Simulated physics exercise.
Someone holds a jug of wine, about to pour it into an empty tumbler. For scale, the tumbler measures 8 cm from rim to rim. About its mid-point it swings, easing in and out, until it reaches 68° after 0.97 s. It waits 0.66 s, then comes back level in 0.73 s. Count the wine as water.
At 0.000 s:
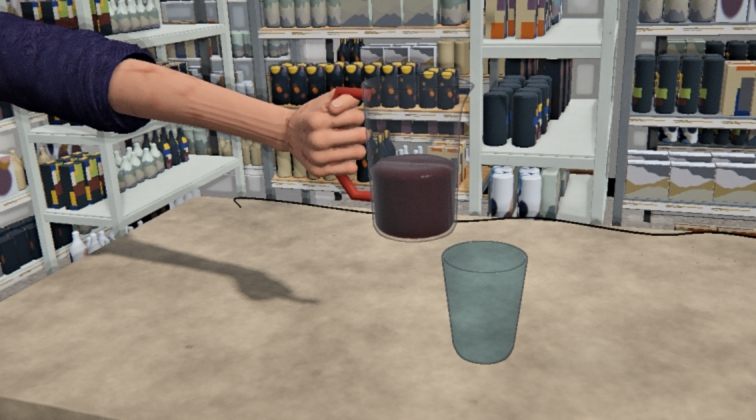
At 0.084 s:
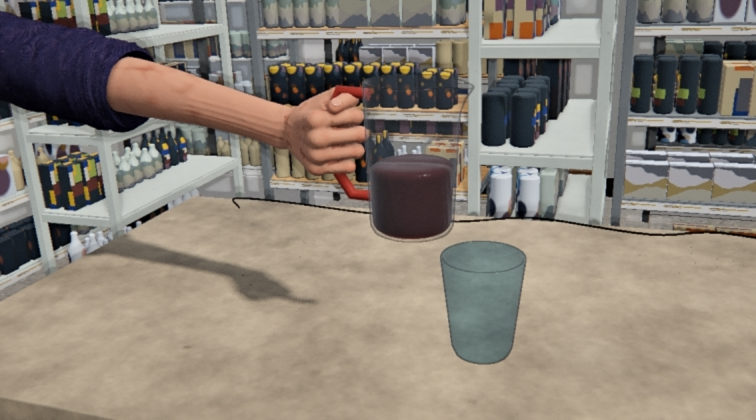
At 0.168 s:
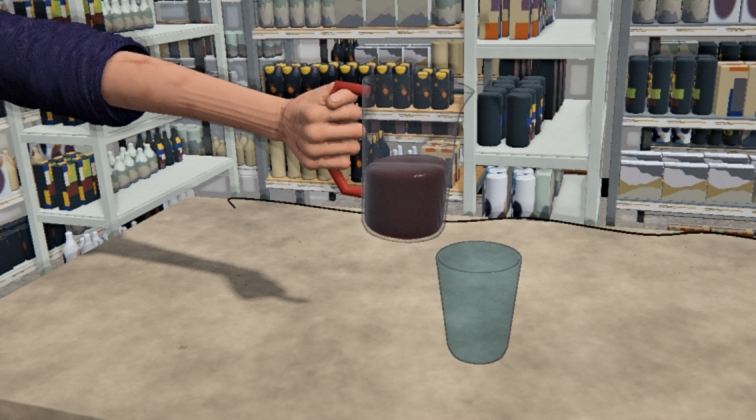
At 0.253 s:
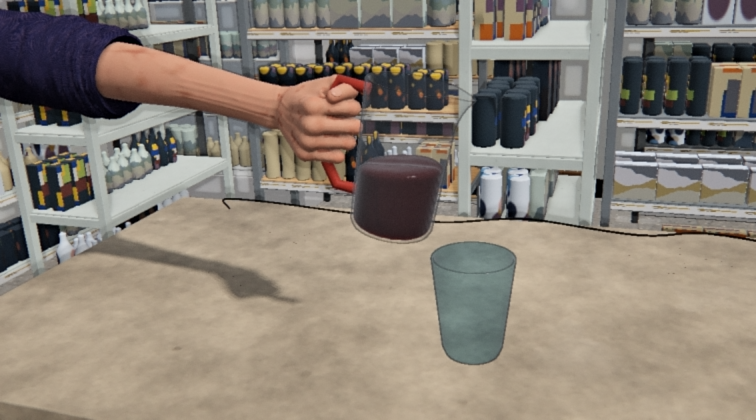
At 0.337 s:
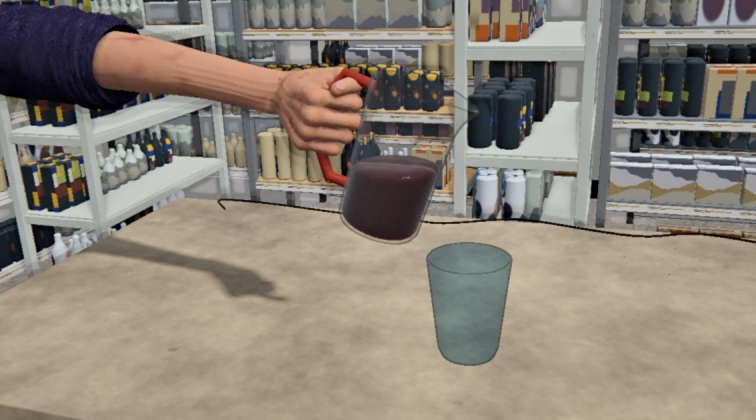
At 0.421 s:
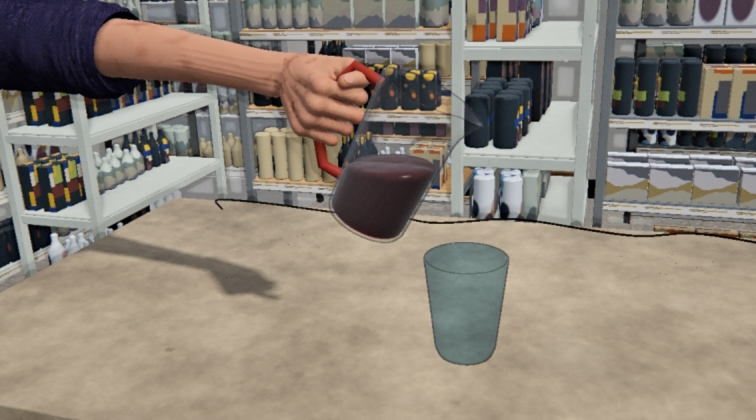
In a shop lined with shelves of bottles, a hand in a dark purple sleeve holds a clear jug of dark red liquid by its red handle, upright above an empty tumbler on a tabletop. The hand gradually tilts the jug rightward, while the liquid's surface stays level inside.
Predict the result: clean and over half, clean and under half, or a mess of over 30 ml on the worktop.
Prediction: A mess.
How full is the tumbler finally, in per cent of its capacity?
I'd estimate close to 0 per cent.
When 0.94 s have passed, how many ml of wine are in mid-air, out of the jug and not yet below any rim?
10 ml.
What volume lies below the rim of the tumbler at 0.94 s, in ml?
Approx. 0 ml.
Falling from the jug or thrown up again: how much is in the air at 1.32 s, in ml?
Liquid in flight: Around 25 ml.
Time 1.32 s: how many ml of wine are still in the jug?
Roughly 360 ml.
By 0.94 s the tilt is 68° and the tumbler has 0 ml, the jug 415 ml, and 0 ml is on the worktop.
By 1.32 s the tilt is 68° and the tumbler has 0 ml, the jug 355 ml, and 45 ml is on the worktop.
By 1.71 s the tilt is 66° and the tumbler has 0 ml, the jug 330 ml, and 80 ml is on the worktop.
By 2.14 s the tilt is 14° and the tumbler has 5 ml, the jug 320 ml, and 100 ml is on the worktop.
At rest the tumbler has 5 ml, the jug 320 ml, and 100 ml is on the worktop.
